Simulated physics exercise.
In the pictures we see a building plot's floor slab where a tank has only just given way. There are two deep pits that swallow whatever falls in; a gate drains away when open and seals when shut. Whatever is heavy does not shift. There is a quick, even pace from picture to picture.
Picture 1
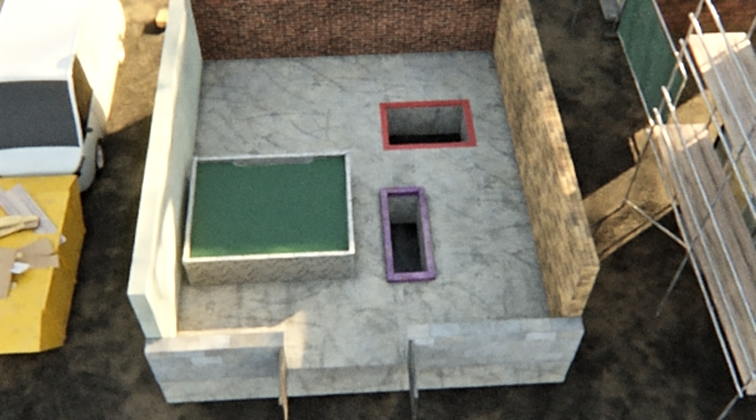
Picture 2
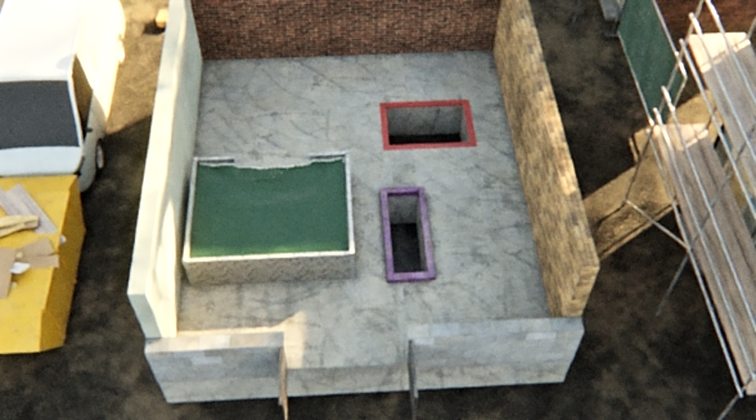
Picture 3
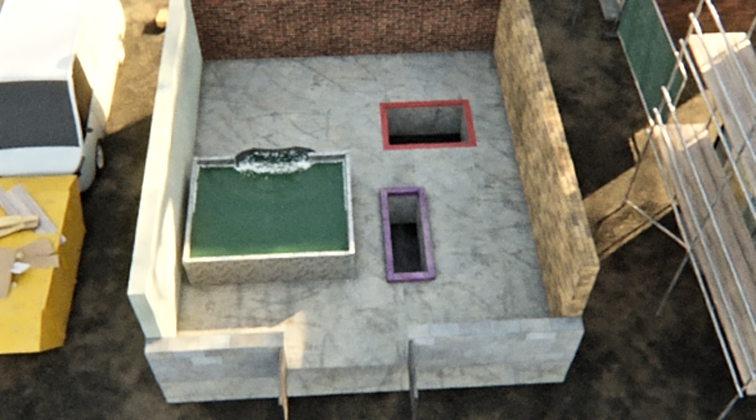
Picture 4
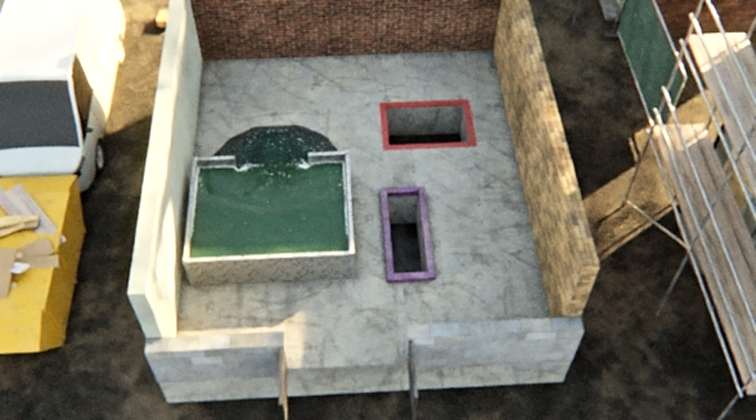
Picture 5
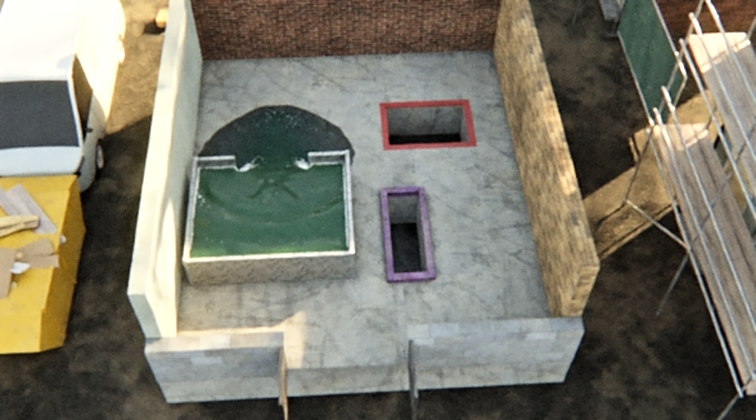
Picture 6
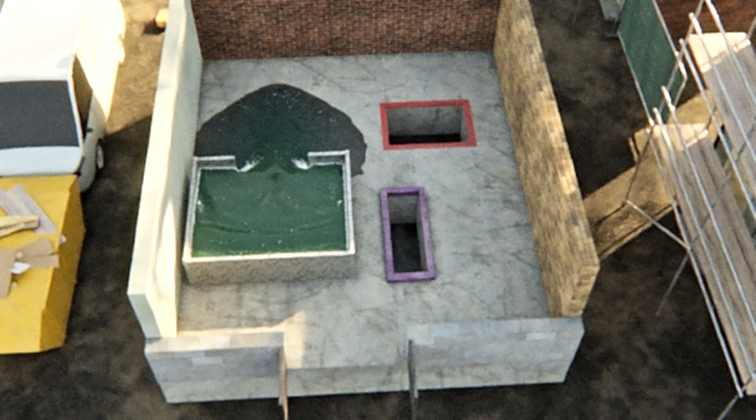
Green water bursting through the far side of an open tank and spreading in a dark, widening pool across a walled concrete floor.
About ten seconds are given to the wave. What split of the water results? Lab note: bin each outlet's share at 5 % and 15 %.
Result: The gate will likely win a minor part below five per cent, the red pit will likely win a major part beyond fifteen per cent, the purple pit will likely win a minor part below five per cent.
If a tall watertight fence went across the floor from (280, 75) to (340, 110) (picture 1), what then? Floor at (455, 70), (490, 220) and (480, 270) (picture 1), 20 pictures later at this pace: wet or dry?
The first location is soaked through, the second is not reached, and the third is not reached.
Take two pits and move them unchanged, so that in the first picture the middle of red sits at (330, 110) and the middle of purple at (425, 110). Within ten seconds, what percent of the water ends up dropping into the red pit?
Out of a hundred parts, 45 go to red.
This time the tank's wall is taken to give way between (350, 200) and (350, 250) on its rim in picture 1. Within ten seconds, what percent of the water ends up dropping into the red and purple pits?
Per cent: Red 6, purple 45.
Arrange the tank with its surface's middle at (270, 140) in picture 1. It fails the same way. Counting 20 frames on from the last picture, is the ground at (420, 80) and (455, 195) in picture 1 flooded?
First spot submerged, second spot spared.
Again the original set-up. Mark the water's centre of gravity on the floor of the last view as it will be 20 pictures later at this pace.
The spot I would choose is (293, 153).
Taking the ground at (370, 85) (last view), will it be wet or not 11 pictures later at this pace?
Judging by the scene, that place would be inundated.
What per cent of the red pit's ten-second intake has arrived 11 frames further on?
Roughly 0 %.
A moment on, water covers 30 % of the floor; the gate 0 %, the red pit 0 %, the purple pit 0 %.
Next, water covers 35 % of the floor; the gate 0 %, the red pit 0 %, the purple pit 0 %.
Then, water covers 45 % of the floor; the gate 0 %, the red pit 1 %, the purple pit 0 %.
Later, water covers 65 % of the floor; the gate 0 %, the red pit 8 %, the purple pit 0 %.
In the end, water covers 85 % of the floor; the gate 0 %, the red pit 24 %, the purple pit 0 %.
